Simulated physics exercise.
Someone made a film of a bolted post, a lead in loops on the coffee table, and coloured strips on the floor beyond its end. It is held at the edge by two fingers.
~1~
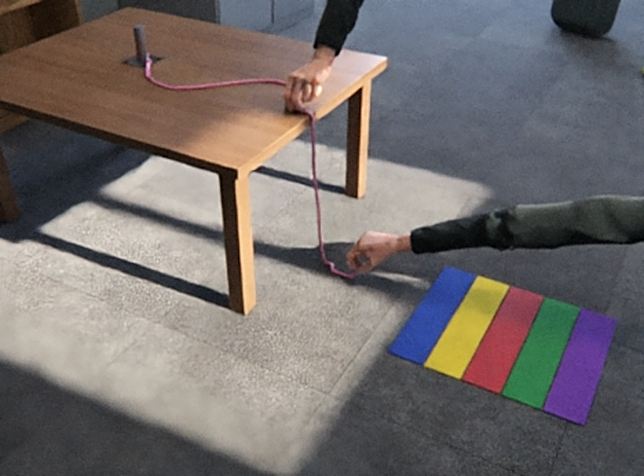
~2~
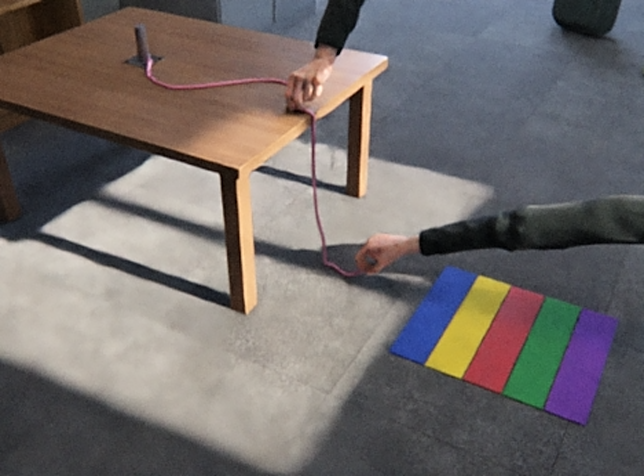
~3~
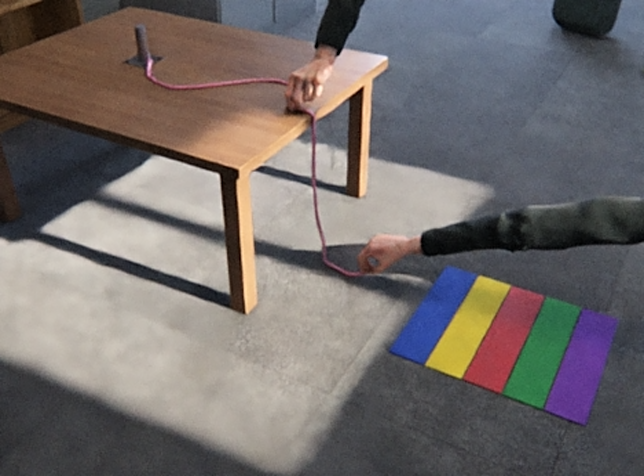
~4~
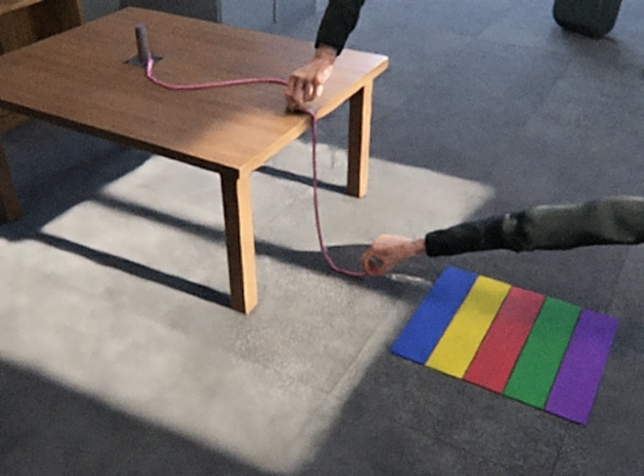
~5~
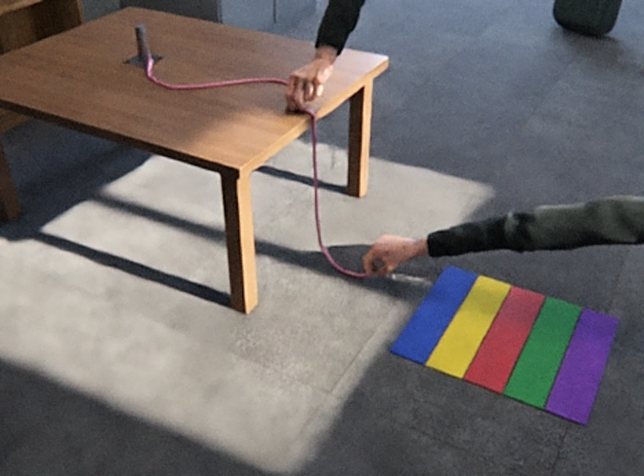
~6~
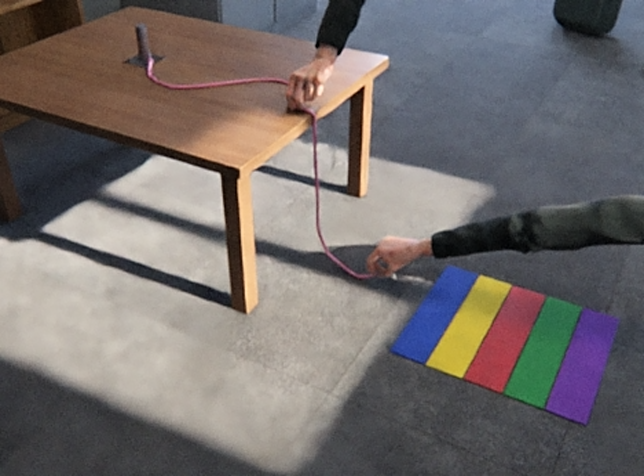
Two hands, one reaching down from the top in a dark sleeve and one reaching in from the right, hold a pinkish-red cord on a wooden coffee table, seen from above on a sunlit grey floor. The cord curves from a small dark cylinder across the tabletop and hangs over the edge, left of blue, yellow, red, green and purple strips. The lower hand draws its end slightly rightward while the upper hand and camera stay still.
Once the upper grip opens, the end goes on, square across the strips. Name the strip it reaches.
The green strip.
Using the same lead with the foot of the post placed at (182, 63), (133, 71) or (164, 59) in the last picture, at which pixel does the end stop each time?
Going through the tries, you get (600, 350), then (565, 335), then (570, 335).
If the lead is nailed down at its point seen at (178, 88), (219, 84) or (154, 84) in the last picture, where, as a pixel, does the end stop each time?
Going through the tries, I'd expect close to (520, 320), (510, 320) and lastly (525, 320).
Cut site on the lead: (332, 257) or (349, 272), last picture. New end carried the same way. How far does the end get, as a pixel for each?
Try by try, around (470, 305) and (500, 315).
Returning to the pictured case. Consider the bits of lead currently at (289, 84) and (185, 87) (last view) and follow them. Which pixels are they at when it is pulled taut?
First one: (316, 107); second one: (224, 81).
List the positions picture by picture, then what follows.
End (358, 269); blue (416, 341); yellow (452, 354); red (490, 368); green (530, 382); purple (570, 397), in the first picture.
End (366, 270); lead through (151, 73) (202, 86) (278, 81) (301, 110) (314, 177) (324, 248), in the second picture.
End (368, 271), in the third picture.
End (371, 272); lead through (151, 73) (203, 86) (278, 81) (302, 110) (315, 177) (323, 249), in the fourth picture.
End (373, 273), in the fifth picture.
End (377, 274); lead through (152, 73) (203, 86) (279, 81) (302, 110) (316, 178) (326, 248), in the sixth picture.
Soon after, end near (491, 311); over yellow.
Then, end near (529, 324); over red.
At full stretch, end near (552, 332); over green. The end stops over the green strip.
